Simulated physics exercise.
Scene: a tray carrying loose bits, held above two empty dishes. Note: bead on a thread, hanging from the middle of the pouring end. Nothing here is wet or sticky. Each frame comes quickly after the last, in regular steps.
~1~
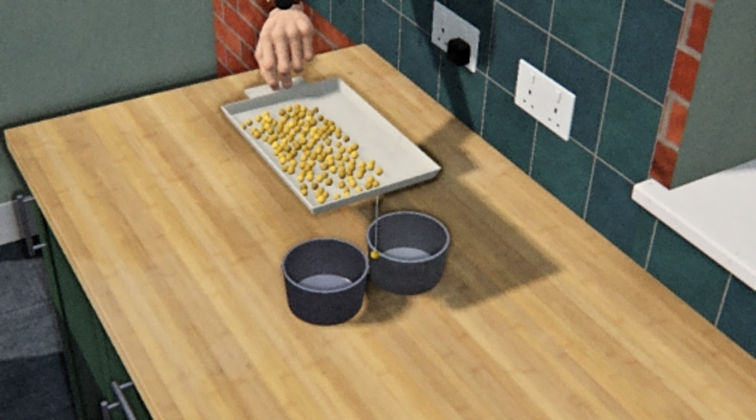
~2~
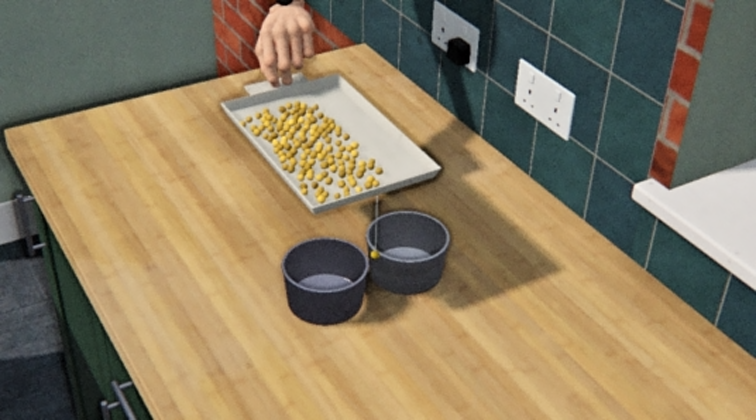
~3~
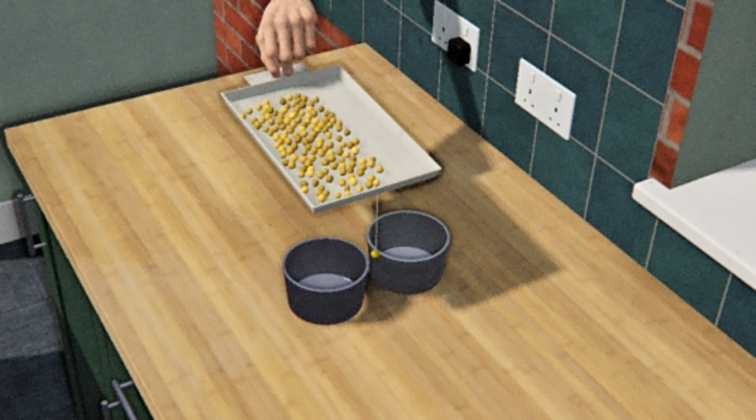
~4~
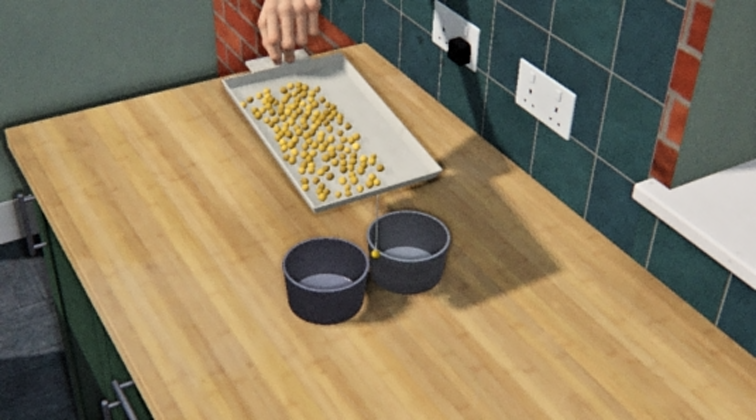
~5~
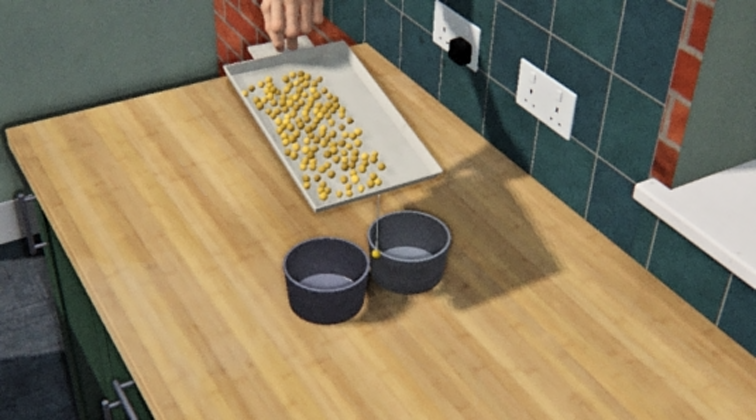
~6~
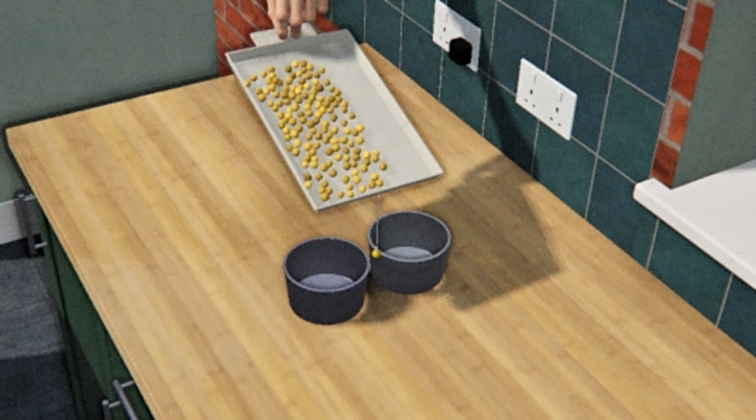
Kitchen worktop, a hand gradually raising the handle end of a pale tray of yellow balls above two empty dark dishes.
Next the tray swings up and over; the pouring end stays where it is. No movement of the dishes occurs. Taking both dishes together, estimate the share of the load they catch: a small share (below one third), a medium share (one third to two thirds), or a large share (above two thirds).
They catch a small share of it.
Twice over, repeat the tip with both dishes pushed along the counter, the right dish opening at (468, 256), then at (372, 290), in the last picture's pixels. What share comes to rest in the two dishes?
Roughly 90 % and 40 %.
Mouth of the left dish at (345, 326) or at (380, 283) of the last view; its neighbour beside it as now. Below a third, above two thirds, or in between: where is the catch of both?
First attempt: The middle third; second attempt: Over two thirds.
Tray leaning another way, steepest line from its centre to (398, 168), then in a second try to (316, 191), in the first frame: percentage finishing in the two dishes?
Around 60 per cent first, around 70 per cent next.
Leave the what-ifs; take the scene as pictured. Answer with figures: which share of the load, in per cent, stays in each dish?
About 0 % ends in the left dish and about 0 % in the right dish.
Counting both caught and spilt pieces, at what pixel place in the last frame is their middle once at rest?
About pixel (426, 325).
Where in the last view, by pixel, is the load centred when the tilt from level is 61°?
Load centre: Approx. (379, 178).
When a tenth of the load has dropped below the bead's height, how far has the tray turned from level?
Reading: Some 75°.
Shortly afterwards, tray tipped steeply; all but a few on the tray; a little in the air.
Next, tray tipped right over; near a third on the tray; near a third outside both; near a quarter in the air.
Some moments later, tray tipped past a quarter turn; only a few in the left dish; only a few in the right dish; all but a few outside both.
In the end, tray tipped past a quarter turn; only a few in the left dish; only a few in the right dish; all but a few outside both.
